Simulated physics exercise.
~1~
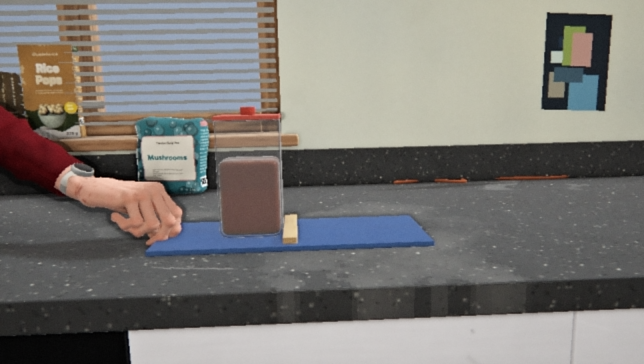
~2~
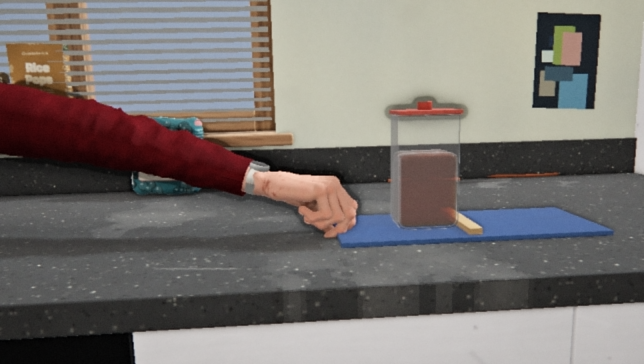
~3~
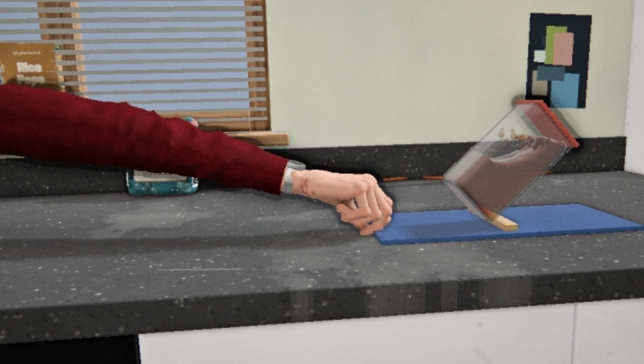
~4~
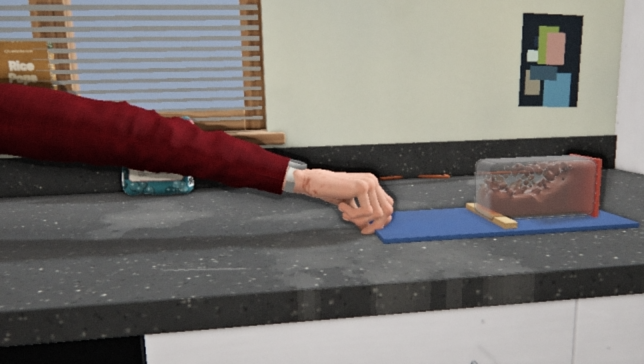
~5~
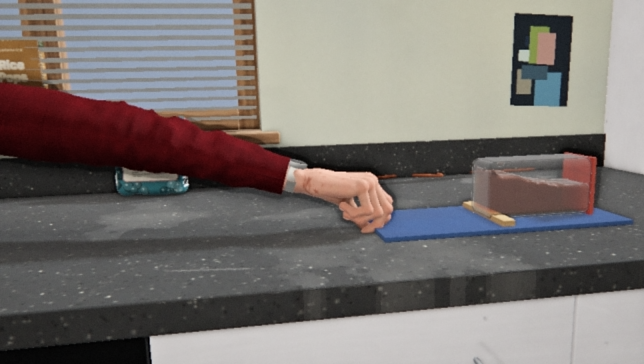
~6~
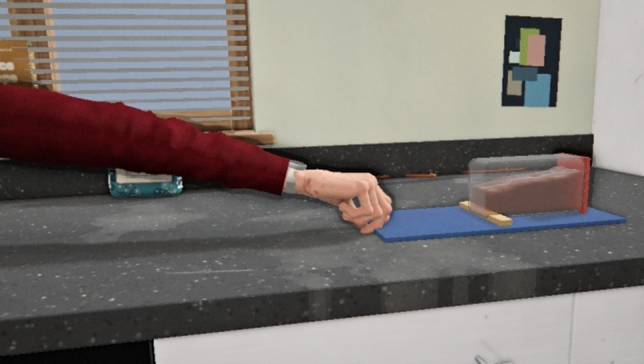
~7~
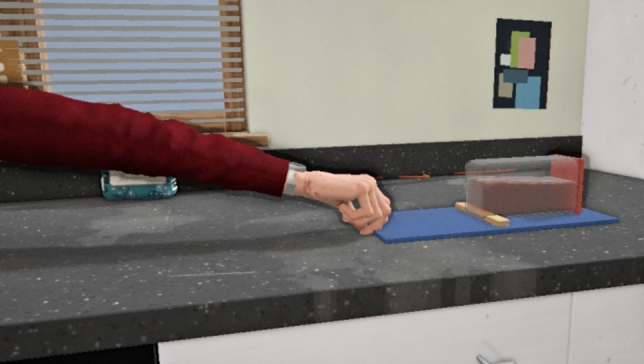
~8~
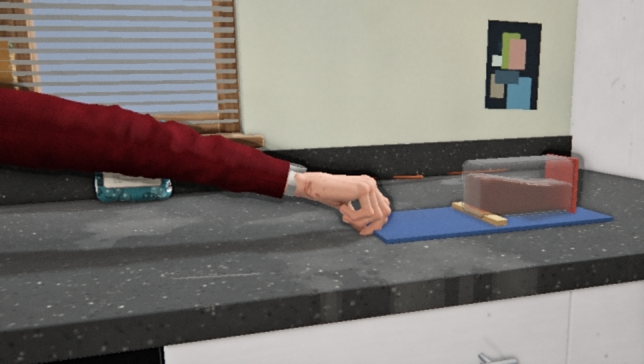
Hand sliding a blue board rightward along a counter and stopping, the clear bottle of brown liquid toppling right onto its side.
